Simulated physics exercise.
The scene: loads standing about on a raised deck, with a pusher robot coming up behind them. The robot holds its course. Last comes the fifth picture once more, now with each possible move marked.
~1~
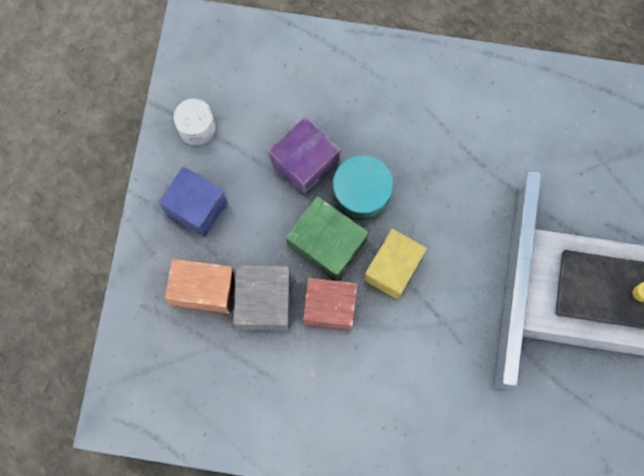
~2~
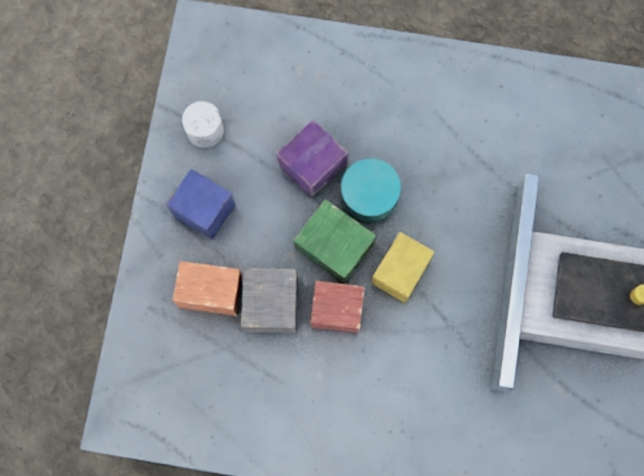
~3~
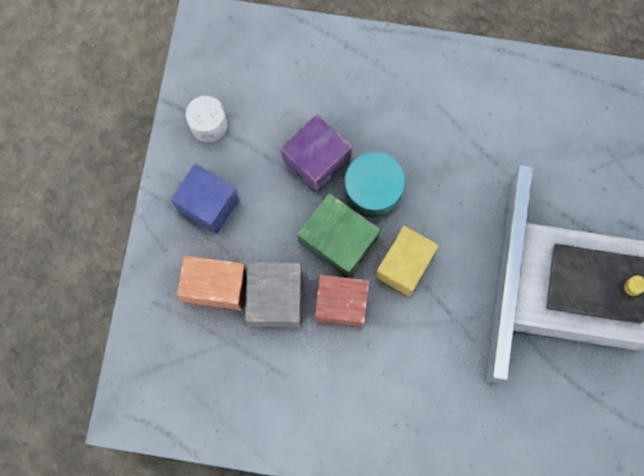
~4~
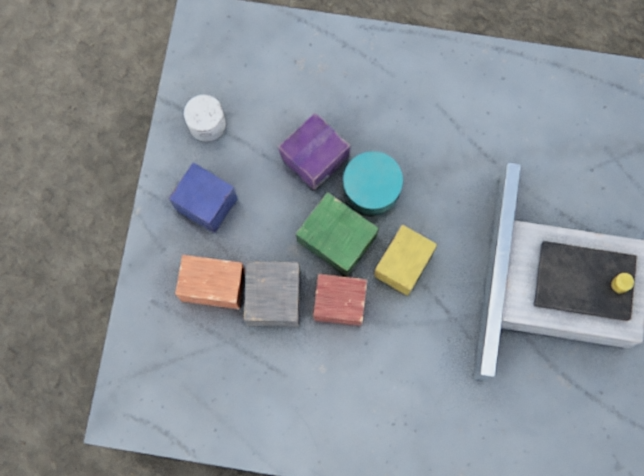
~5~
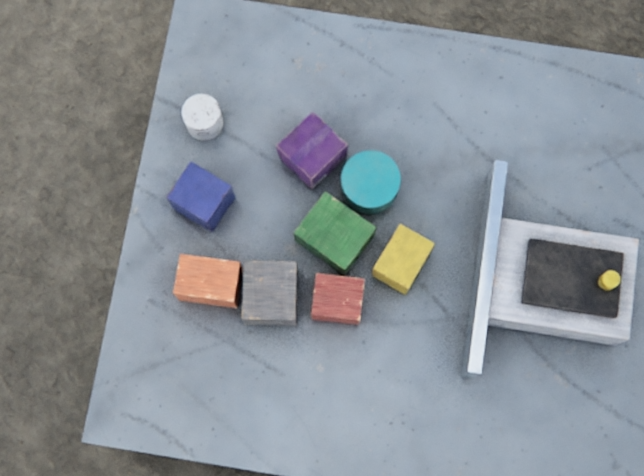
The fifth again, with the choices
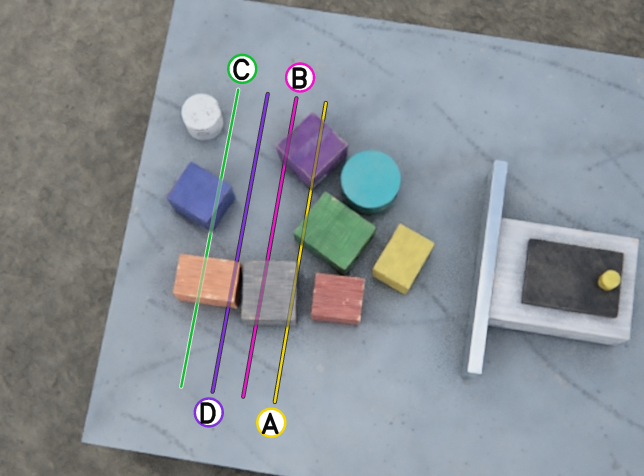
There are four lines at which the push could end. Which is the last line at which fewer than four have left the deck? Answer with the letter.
Line C.
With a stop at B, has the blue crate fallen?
No.
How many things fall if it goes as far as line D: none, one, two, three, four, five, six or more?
Two.
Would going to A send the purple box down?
No.
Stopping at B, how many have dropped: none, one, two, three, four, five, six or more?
The count is none.
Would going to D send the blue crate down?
By then, yes.
On the marked copy, A at (301, 247); B at (271, 242); C at (211, 233); D at (241, 238).
Taking C. A third of the way, robot (463, 260); red crate (335, 304); green crate (310, 229).
Two thirds of the way, robot (362, 245); orange crate (144, 271); blue crate (165, 187).
When it is over, robot (286, 233); blue crate over the edge; orange crate over the edge; two fallen.
As for the rest, A is within the limit but short; B is within the limit but short; D is within the limit but short.
